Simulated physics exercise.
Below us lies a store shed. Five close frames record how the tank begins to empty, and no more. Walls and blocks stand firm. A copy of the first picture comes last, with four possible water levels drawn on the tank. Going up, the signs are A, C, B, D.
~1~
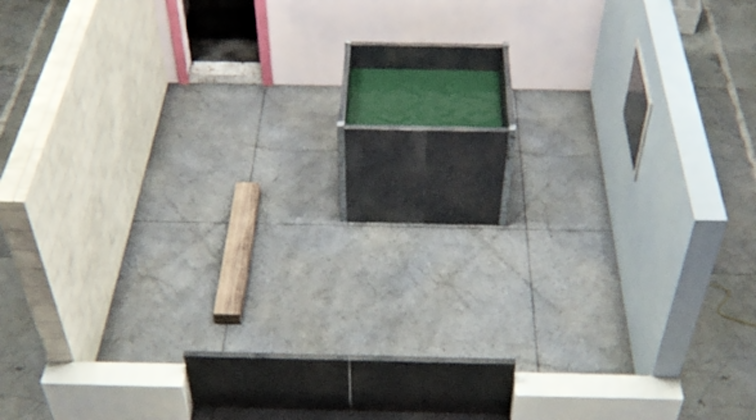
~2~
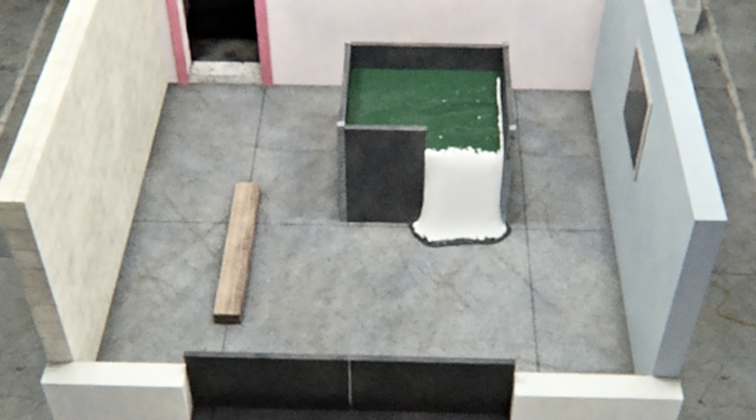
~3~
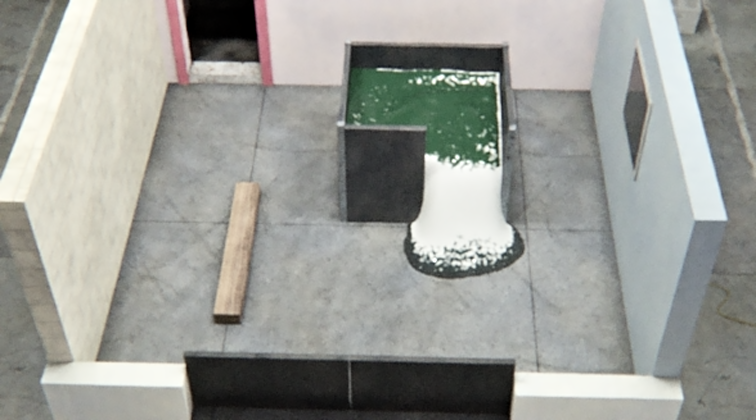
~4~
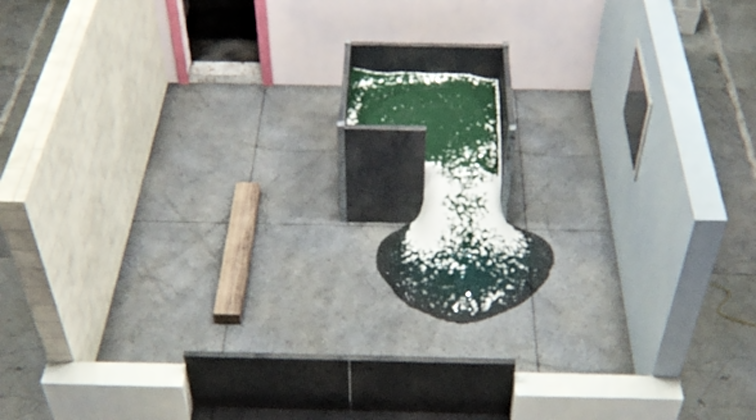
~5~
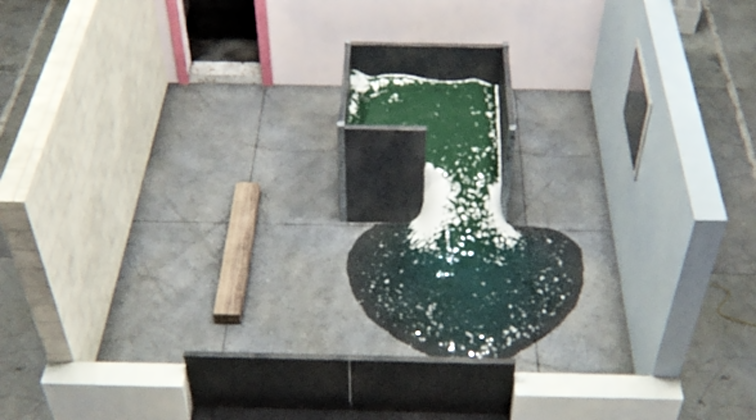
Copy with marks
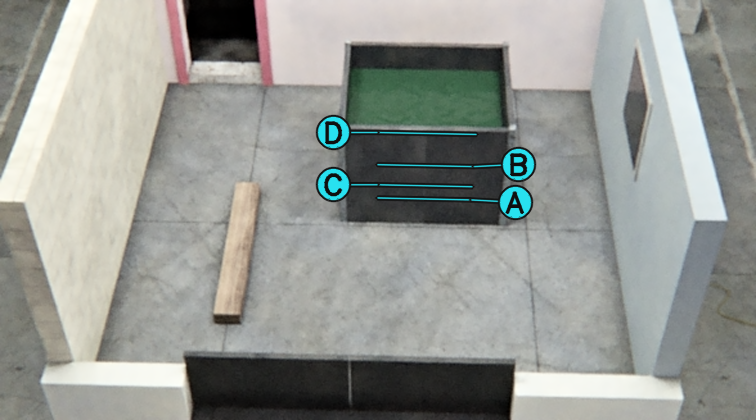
In a store shed, green water pours from a dark tank and spreads across the floor.
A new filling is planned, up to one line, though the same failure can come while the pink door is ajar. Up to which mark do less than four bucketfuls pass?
That is line B.
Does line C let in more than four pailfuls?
No, that is safe.
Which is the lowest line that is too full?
That is line D.
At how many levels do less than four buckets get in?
Three of the four.
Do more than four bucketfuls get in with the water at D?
Yes, it does.
On the marked copy, A at (424, 198); B at (425, 165); C at (424, 185); D at (426, 133); from the bottom up A, C, B, D.
If A is chosen, nothing gets over.
If B is chosen, a bucket or two gets in.
If C is chosen, nothing gets over.
If D is chosen, about 14 bucketfuls get in.
